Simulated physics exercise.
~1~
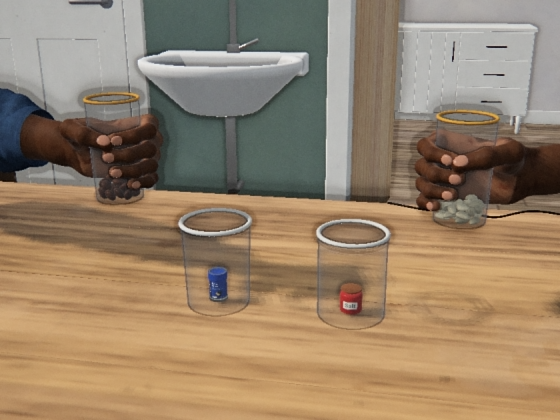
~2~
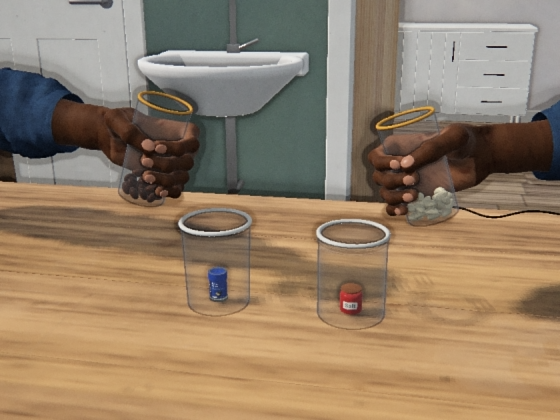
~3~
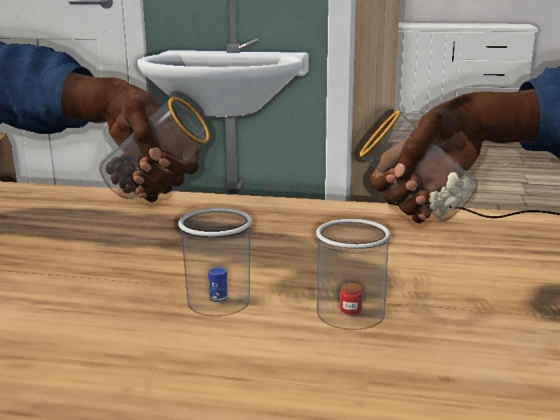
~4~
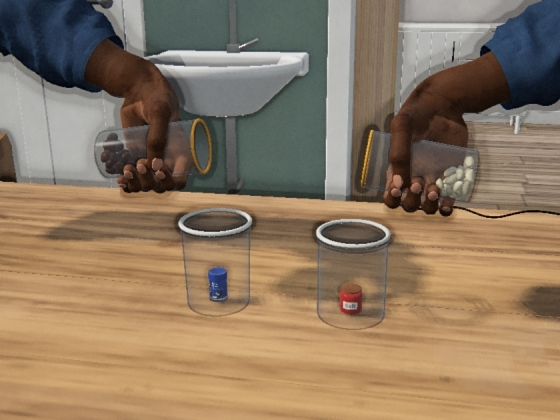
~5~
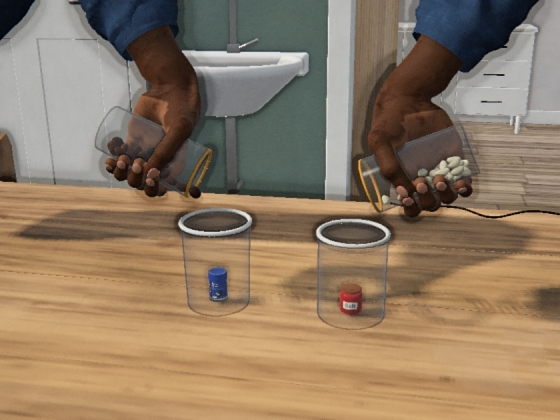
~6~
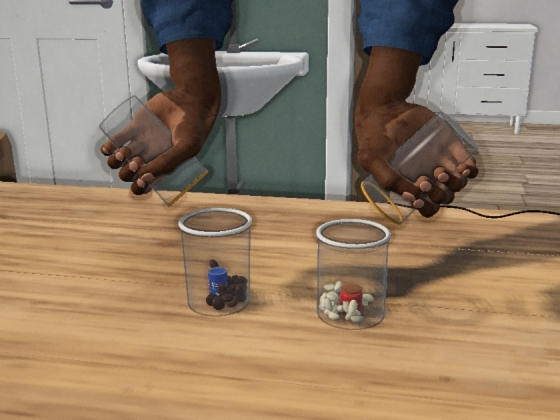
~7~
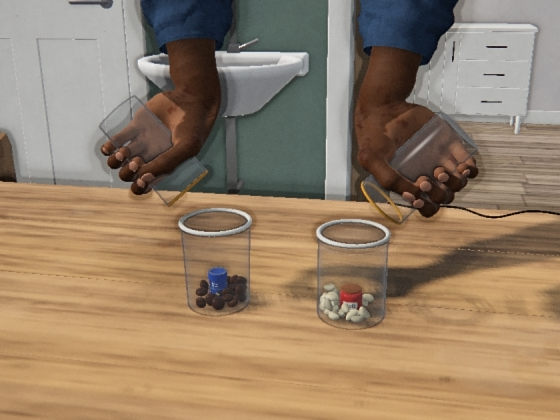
Two hands tipping clear cups, pouring dark and pale pieces into glass containers around blue and red objects, which stay showing.
